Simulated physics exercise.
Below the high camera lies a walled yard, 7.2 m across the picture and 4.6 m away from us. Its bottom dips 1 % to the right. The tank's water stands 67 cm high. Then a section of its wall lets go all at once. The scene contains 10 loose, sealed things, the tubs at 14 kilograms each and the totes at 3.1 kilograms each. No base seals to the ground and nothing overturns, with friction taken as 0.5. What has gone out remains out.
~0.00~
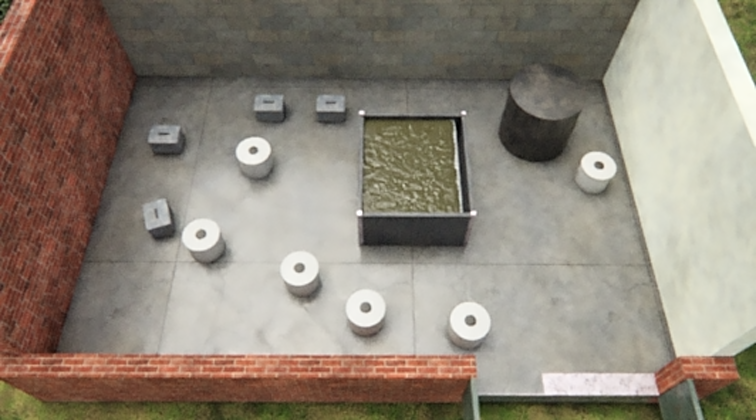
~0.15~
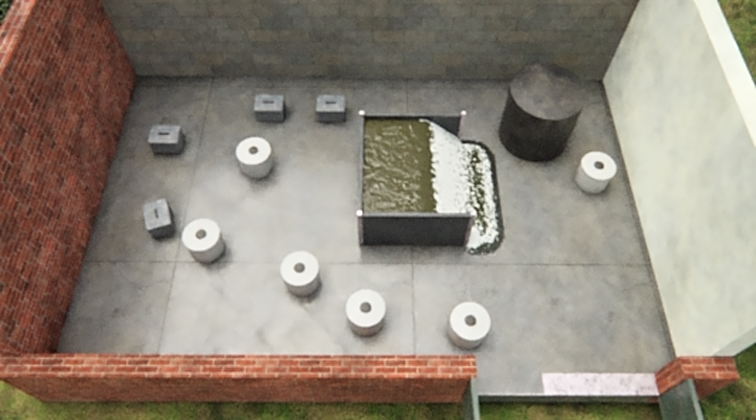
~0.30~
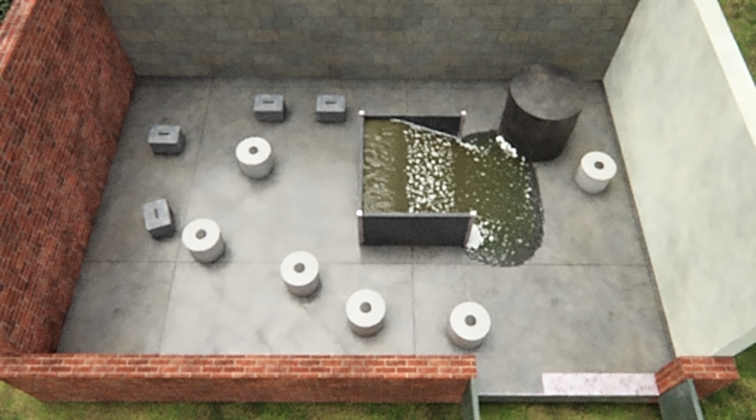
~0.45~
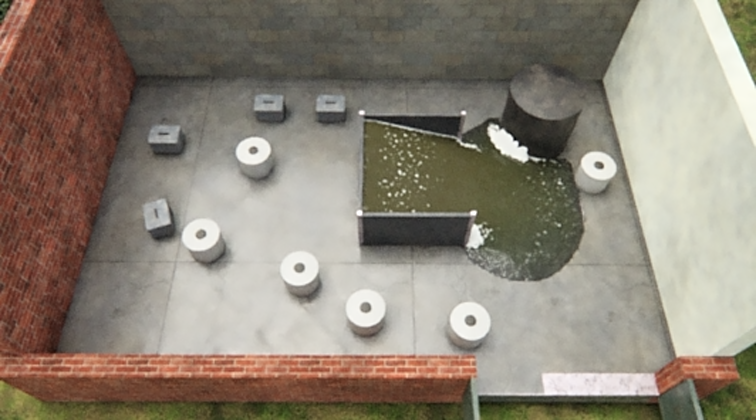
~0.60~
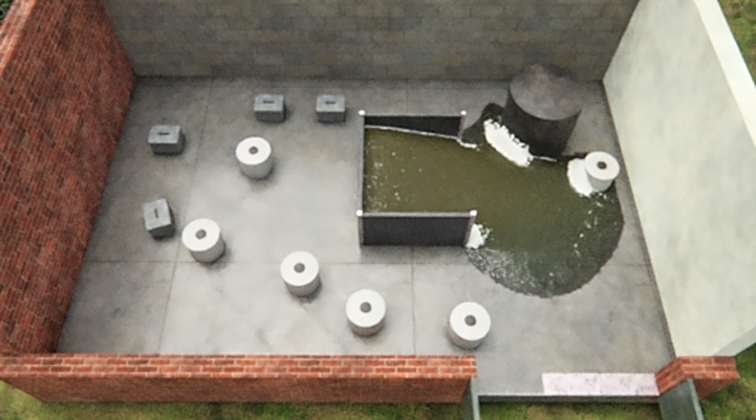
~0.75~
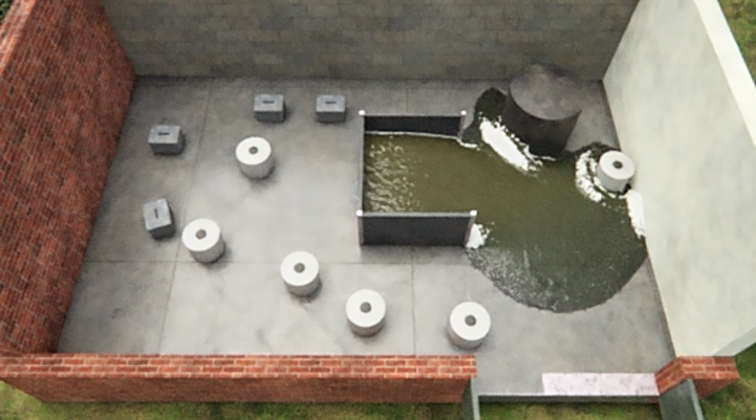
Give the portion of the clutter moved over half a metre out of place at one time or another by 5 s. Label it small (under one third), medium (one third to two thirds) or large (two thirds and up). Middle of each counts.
Small.
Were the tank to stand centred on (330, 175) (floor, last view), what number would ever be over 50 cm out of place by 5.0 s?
Result: 1 of them.
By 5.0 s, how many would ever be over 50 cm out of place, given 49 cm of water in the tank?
1.
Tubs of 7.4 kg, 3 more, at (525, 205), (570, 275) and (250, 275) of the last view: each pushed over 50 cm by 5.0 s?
One after another they come out above it, above it, inside the limit.
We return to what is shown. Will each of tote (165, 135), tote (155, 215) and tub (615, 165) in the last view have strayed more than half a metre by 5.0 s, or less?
Within the mark, within the mark, beyond the mark.
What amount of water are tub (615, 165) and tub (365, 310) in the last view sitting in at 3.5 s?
About 12 and 0 cm.
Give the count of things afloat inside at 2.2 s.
The count is 0.
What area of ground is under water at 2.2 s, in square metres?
Some 13 m2 of it.
After 1.1 s 0 of 10 are over 50 cm from their spots; 1 afloat.
After 2.2 s 1 of 10 are over 50 cm from their spots; 0 afloat.
After 3.5 s 1 of 10 are over 50 cm from their spots; 1 afloat.
After 5.0 s 1 of 10 are over 50 cm from their spots, and 1 have been at some point; 1 afloat.
